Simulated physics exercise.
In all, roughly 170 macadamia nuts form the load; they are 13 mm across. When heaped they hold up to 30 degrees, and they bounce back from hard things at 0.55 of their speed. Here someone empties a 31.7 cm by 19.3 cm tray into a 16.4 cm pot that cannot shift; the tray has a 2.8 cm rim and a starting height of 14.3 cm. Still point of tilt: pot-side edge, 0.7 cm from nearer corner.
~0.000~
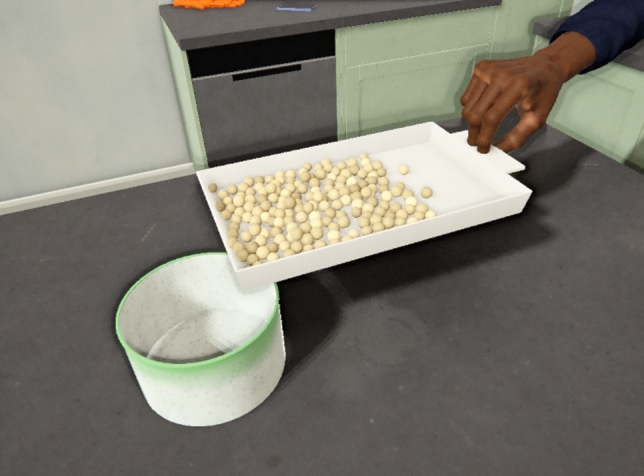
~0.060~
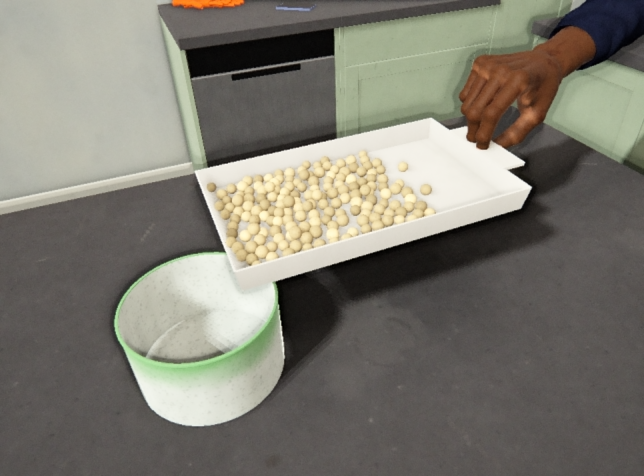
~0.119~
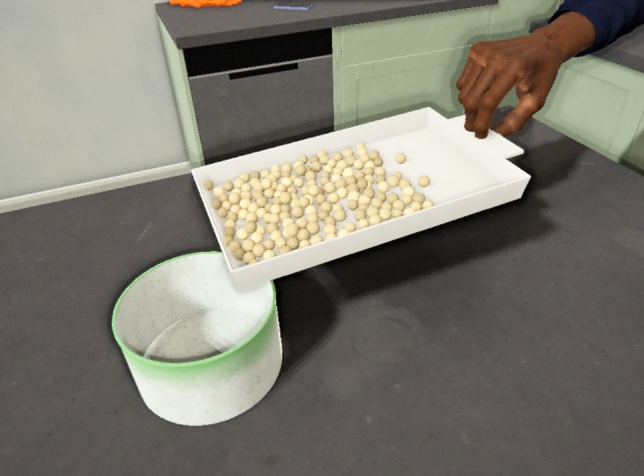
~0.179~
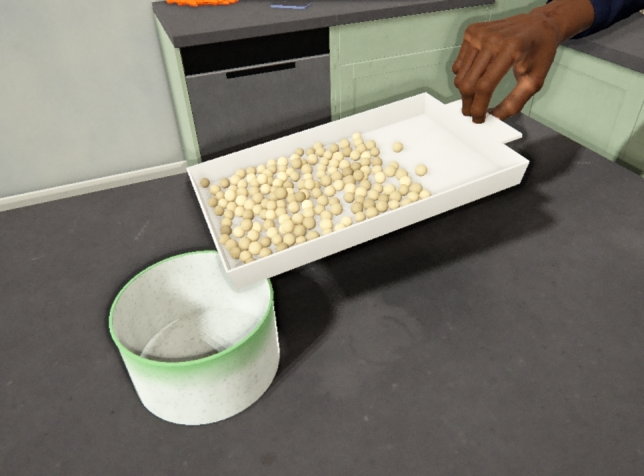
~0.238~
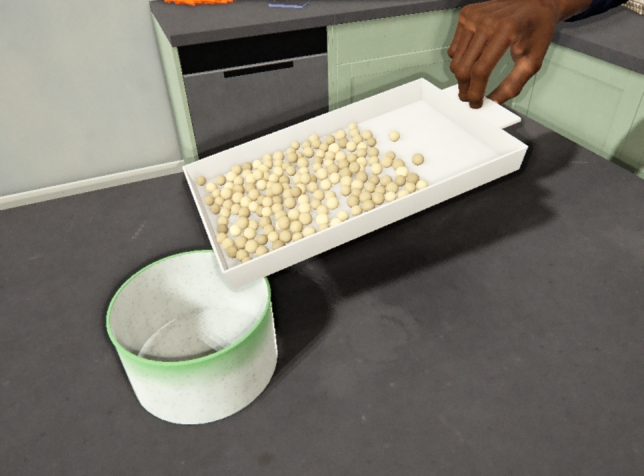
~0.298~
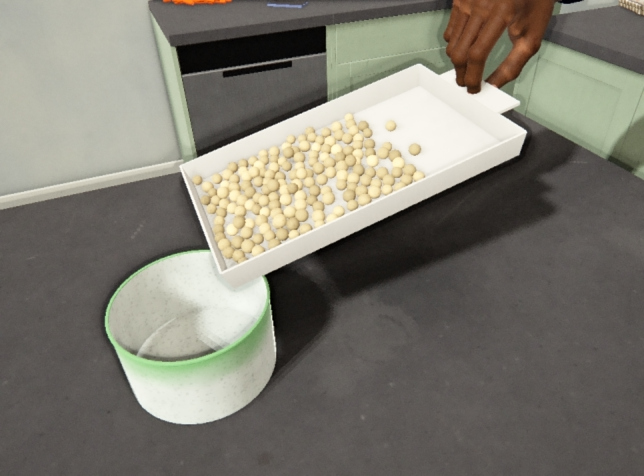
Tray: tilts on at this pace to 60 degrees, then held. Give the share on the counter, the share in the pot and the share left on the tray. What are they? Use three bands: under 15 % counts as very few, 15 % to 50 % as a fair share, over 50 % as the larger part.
Counter: Very few; pot: Very few; left on the tray: The larger part.
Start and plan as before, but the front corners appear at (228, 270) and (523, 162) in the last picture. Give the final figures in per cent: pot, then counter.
Split: Pot = 0, counter = 0.
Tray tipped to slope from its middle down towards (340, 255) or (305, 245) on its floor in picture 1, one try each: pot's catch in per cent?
I'd put it at roughly 0 per cent for the first tilt and roughly 0 per cent for the second.
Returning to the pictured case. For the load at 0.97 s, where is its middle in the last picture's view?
Near pixel (239, 170).
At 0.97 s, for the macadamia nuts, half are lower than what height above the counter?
I'd say near 22 cm.
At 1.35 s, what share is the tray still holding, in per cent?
It comes to near 100 per cent.
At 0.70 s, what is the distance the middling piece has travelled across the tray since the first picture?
About 3 cm.
After 0.70 s, tilt 36 degrees; the tray holds 100 %, the pot 0 %.
After 0.97 s, tilt 51 degrees; the tray holds 100 %, the pot 0 %.
After 1.35 s, tilt 60 degrees; the tray holds 100 %, the pot 0 %.
In the end, at 1.6 s, counter 0 %, pot 0 %, tray 100 %.
